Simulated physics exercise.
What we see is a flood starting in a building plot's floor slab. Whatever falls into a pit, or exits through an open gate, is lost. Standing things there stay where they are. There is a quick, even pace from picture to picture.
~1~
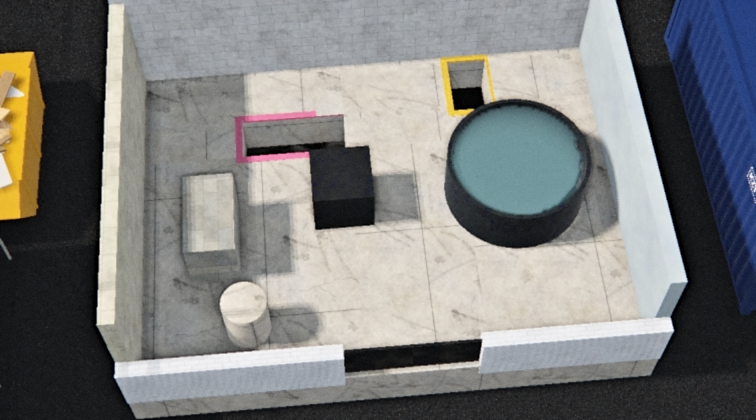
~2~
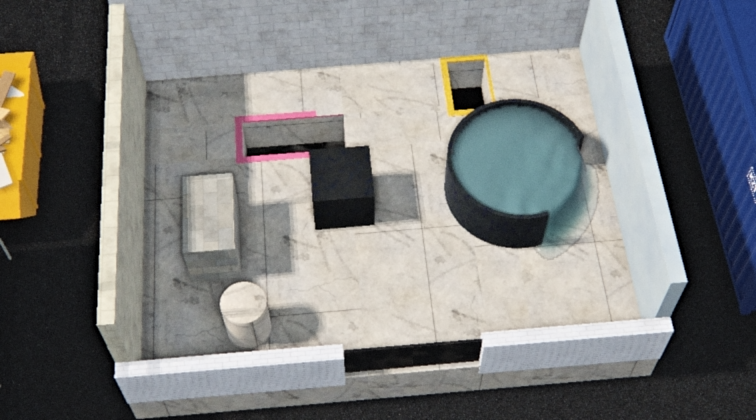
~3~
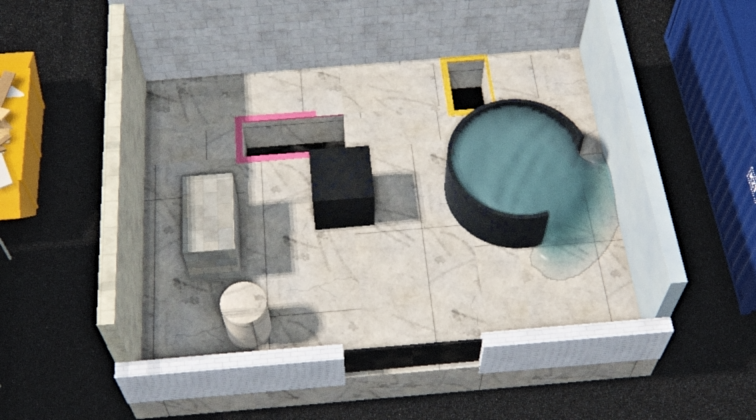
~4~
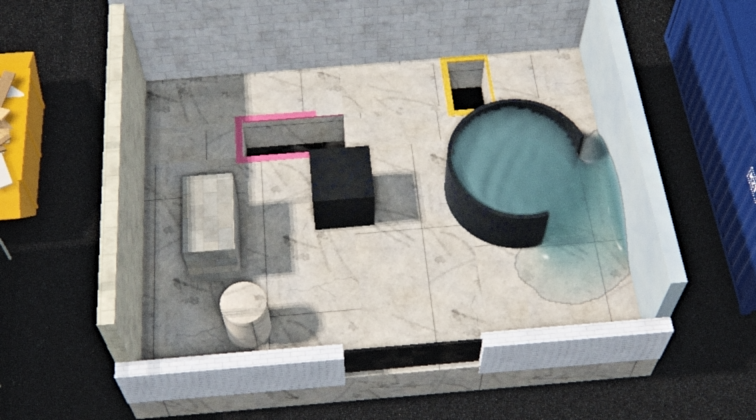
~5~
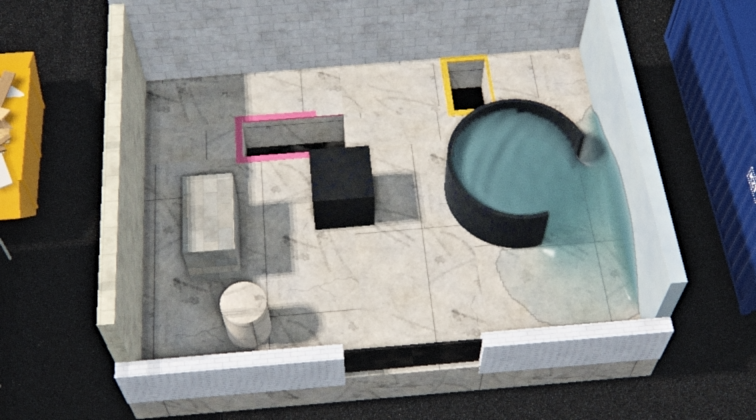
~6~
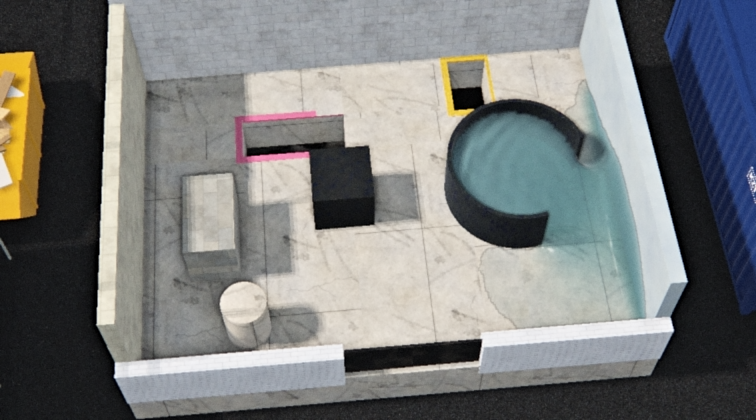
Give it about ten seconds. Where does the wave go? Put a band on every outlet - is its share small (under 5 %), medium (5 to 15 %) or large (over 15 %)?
In the end, the gate has a small share, the pink pit has a medium share, the yellow pit has a large share.
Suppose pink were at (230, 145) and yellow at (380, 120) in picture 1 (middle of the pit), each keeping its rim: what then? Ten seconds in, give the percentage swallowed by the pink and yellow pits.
Pink has 20 parts of a hundred and yellow has 12.
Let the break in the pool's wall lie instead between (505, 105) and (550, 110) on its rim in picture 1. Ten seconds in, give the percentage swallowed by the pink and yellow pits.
Pink 0 %, yellow 55 %.
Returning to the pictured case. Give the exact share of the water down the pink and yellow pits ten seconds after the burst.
I'd put them at roughly 12 and 18 per cent respectively.
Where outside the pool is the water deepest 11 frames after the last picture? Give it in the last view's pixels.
At about (625, 339).
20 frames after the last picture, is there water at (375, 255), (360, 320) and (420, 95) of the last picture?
In that order, the three spots are soaked, soaked and high and dry.
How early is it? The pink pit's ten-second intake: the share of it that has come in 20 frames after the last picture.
Around 0 percent.
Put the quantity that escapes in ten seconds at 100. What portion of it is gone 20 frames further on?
My guess would be around 20 percent.
A moment on, water covers 20 % of the floor; the gate 0 %, the pink pit 0 %, the yellow pit 0 %.
Next, water covers 35 % of the floor; the gate 0 %, the pink pit 0 %, the yellow pit 2 %.
Then, water covers 60 % of the floor; the gate 0 %, the pink pit 0 %, the yellow pit 6 %.
Later, water covers 85 % of the floor; the gate 0 %, the pink pit 5 %, the yellow pit 13 %.
In the end, water covers 95 % of the floor; the gate 0 %, the pink pit 13 %, the yellow pit 18 %.
